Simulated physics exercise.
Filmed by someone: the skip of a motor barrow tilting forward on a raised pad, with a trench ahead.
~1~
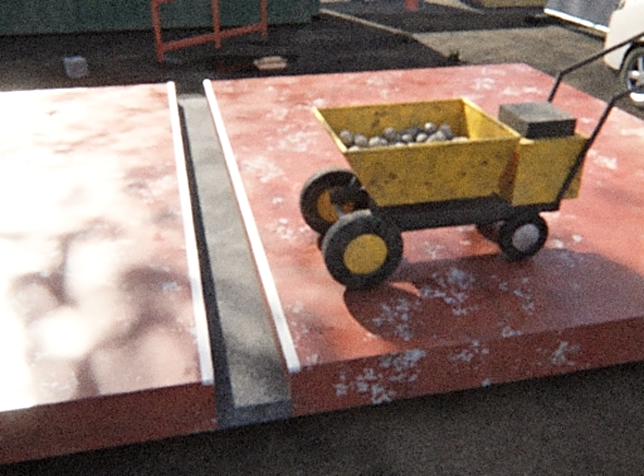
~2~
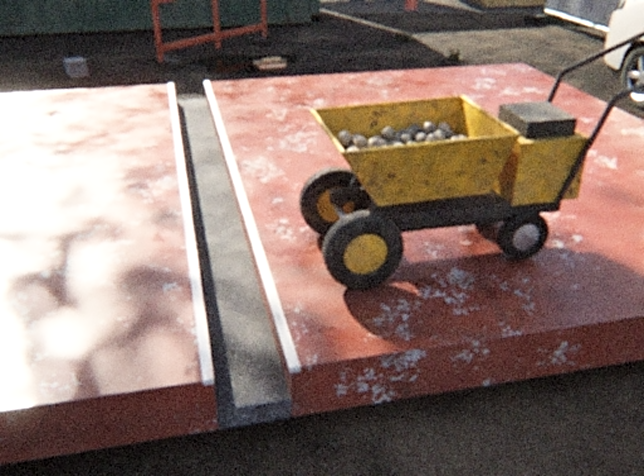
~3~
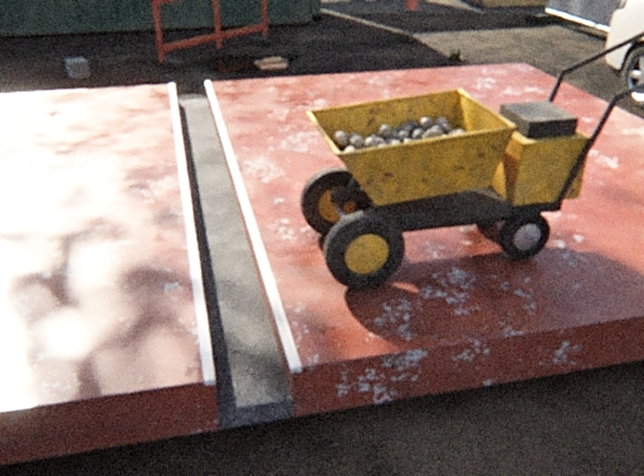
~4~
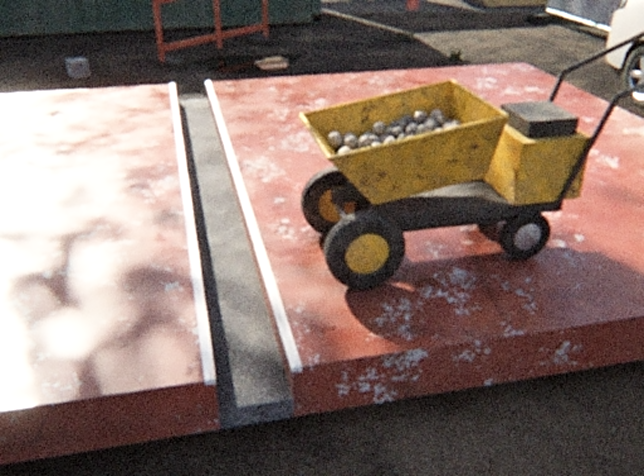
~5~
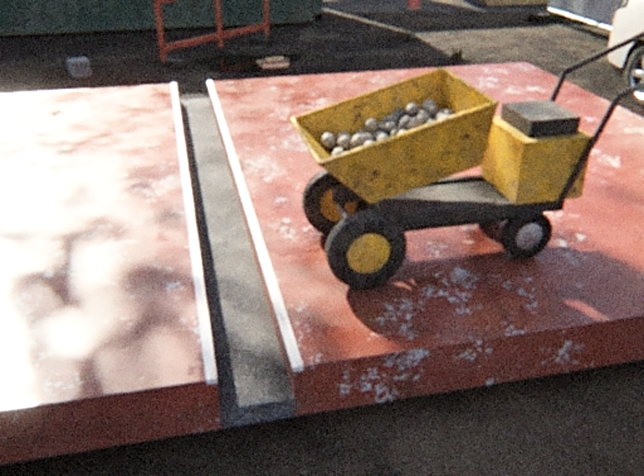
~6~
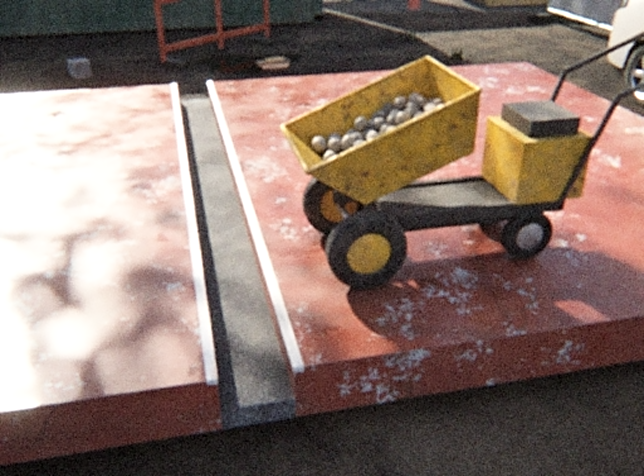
A yellow motor barrow on a red pad tilts its skip of pebbles forward, leftward.
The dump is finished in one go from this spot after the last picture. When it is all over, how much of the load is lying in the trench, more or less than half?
By then the trench holds more than half of it.
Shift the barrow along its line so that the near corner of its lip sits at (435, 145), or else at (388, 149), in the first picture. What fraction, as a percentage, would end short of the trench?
First place: Around 60 per cent. Second place: Around 10 per cent.
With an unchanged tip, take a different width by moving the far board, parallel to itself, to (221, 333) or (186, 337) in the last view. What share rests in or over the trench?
60 and 100 percent.
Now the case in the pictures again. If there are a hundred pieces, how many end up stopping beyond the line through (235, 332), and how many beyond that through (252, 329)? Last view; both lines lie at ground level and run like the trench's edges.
Roughly 50 and 70 %.
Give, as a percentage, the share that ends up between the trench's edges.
That share is close to 80 %.
Just after the last frame, skip tipped steeply; every one in the skip.
A moment on, skip tipped right over; the larger part in the skip; about a tenth in or heaped over the trench; just a few beyond it; just a few falling.
Further on, skip tipped right over; about a tenth in the skip; the larger part in or heaped over the trench; roughly a quarter beyond it.
When it is over, skip tipped right over; the larger part in or heaped over the trench; roughly a quarter beyond it.
